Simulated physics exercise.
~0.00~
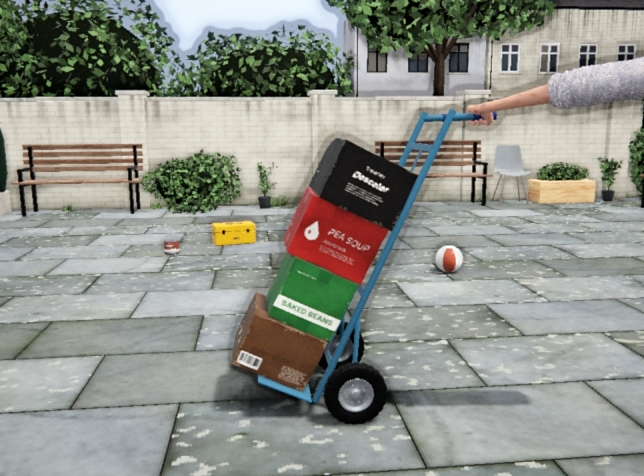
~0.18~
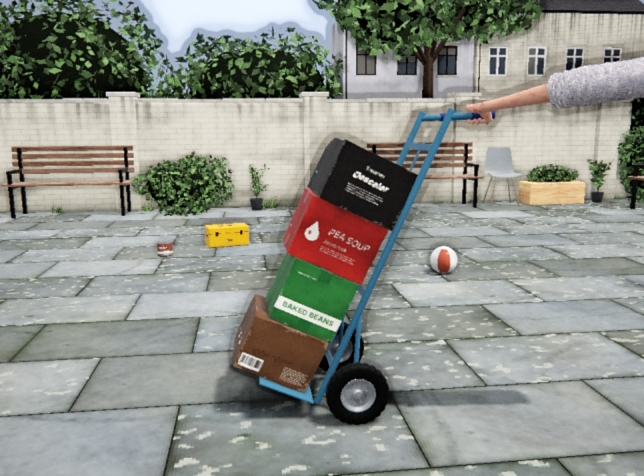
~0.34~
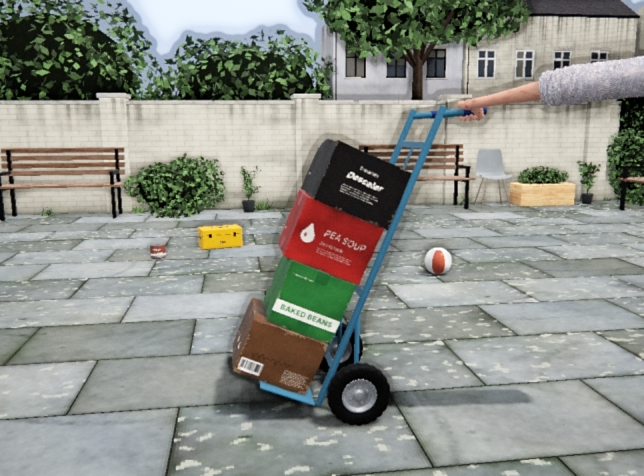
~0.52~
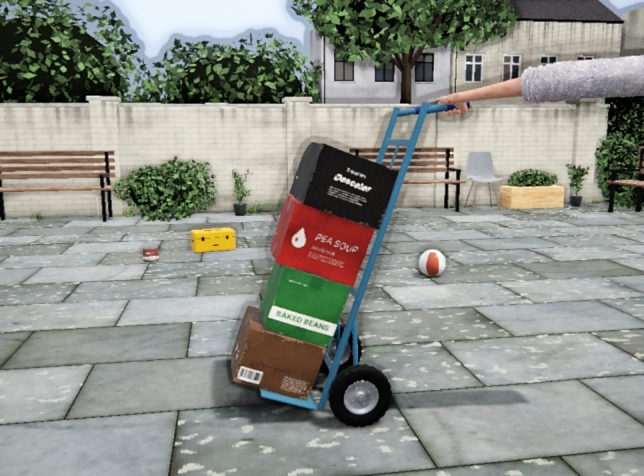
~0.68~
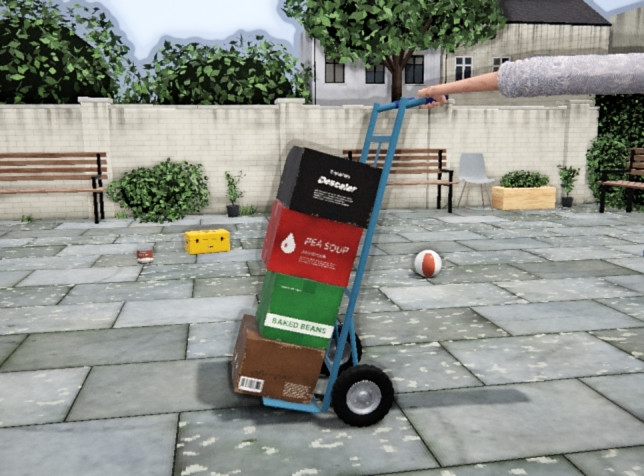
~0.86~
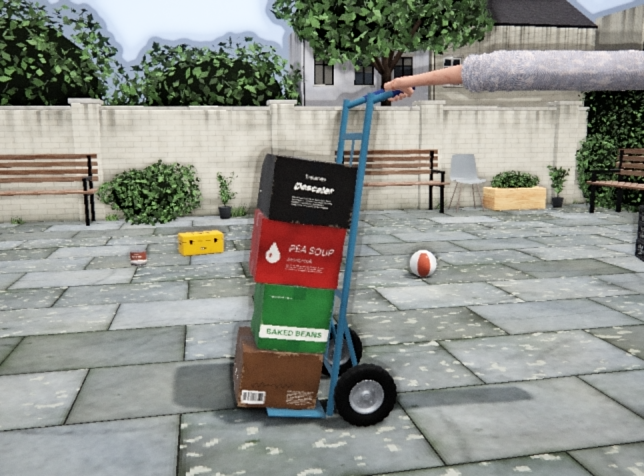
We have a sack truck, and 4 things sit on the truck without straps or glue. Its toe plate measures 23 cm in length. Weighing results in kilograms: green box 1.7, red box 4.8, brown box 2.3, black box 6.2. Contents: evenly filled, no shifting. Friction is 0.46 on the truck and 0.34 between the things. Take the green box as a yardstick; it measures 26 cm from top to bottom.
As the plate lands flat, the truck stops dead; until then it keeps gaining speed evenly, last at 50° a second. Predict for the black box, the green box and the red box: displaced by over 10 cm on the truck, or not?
My prediction: Black box: Goes; green box: Goes; red box: Goes.
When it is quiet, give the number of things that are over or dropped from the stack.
Count: 3.
After 1.46 s, truck upright; black box 27° off its base near (195, 204); red box 27° off its base near (224, 259); green box 27° off its base near (258, 311).
After 1.86 s, truck upright; red box and black box now dropped from the stack; green box on its side near (217, 318).
In the end (2.6 s), dropped from the stack, green box, red box and black box; the last one under 10 cm from the start. In the last view, black box near (42, 390), green box near (179, 384).
